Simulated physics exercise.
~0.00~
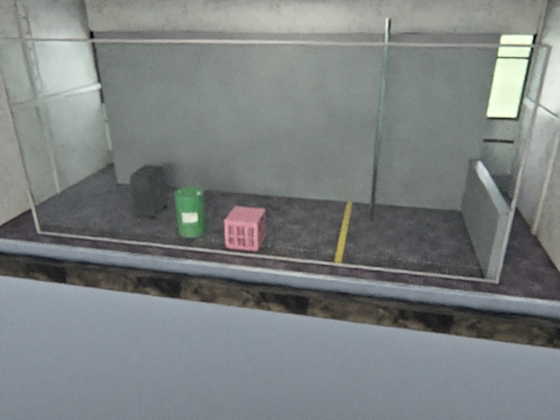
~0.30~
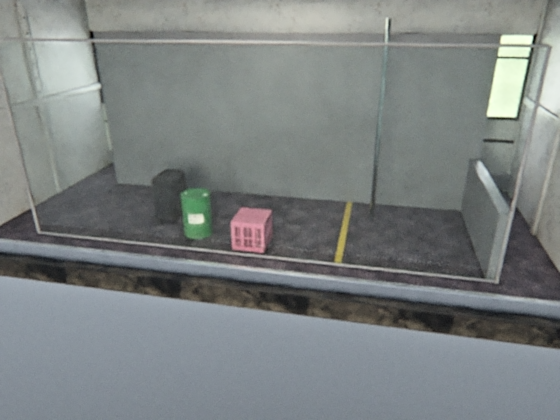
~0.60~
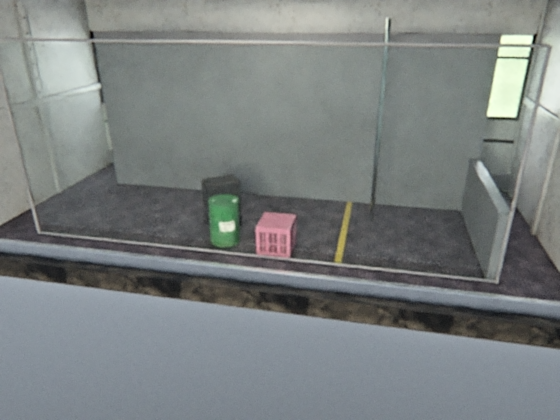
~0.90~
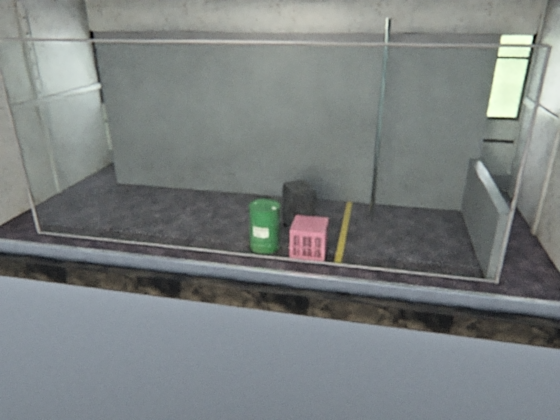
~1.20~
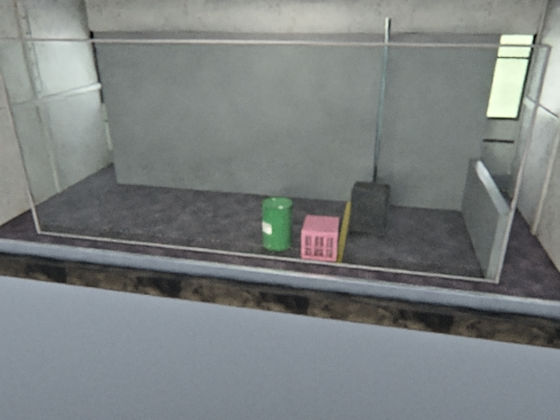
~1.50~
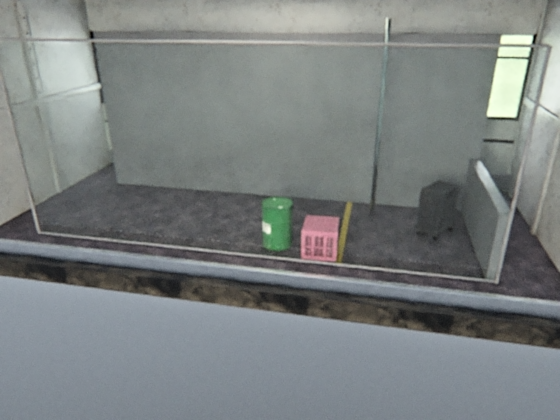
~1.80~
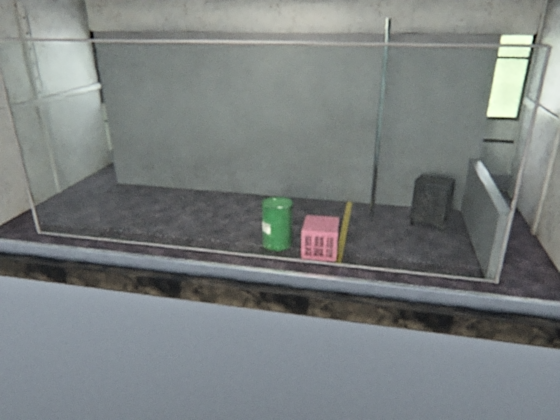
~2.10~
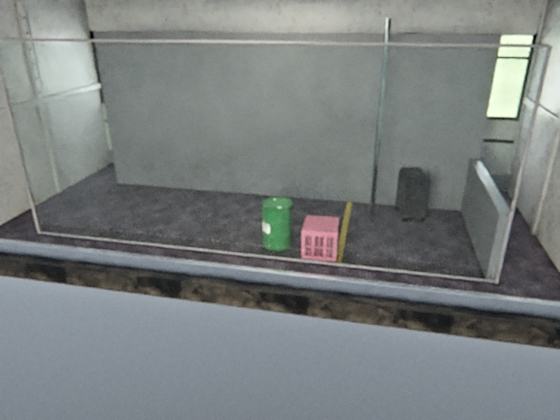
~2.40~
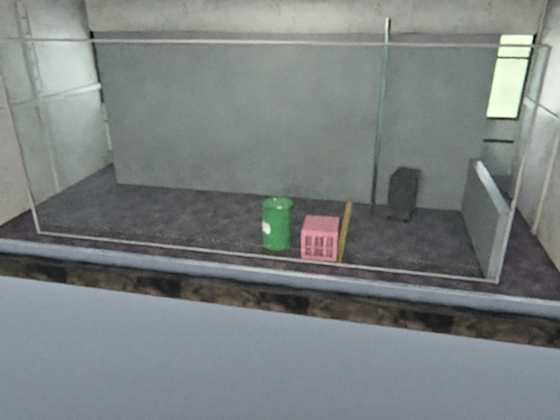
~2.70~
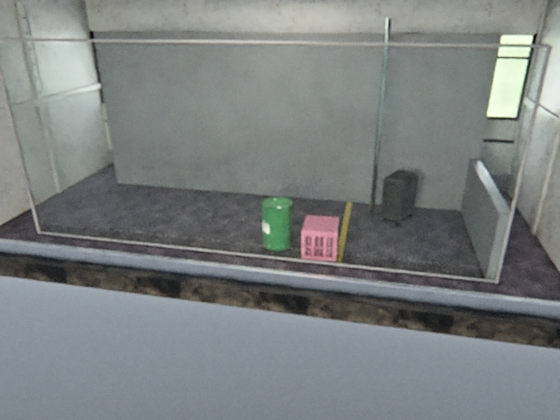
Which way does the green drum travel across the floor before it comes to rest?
The green drum slides to the right, staying upright, and stops short of the yellow line.
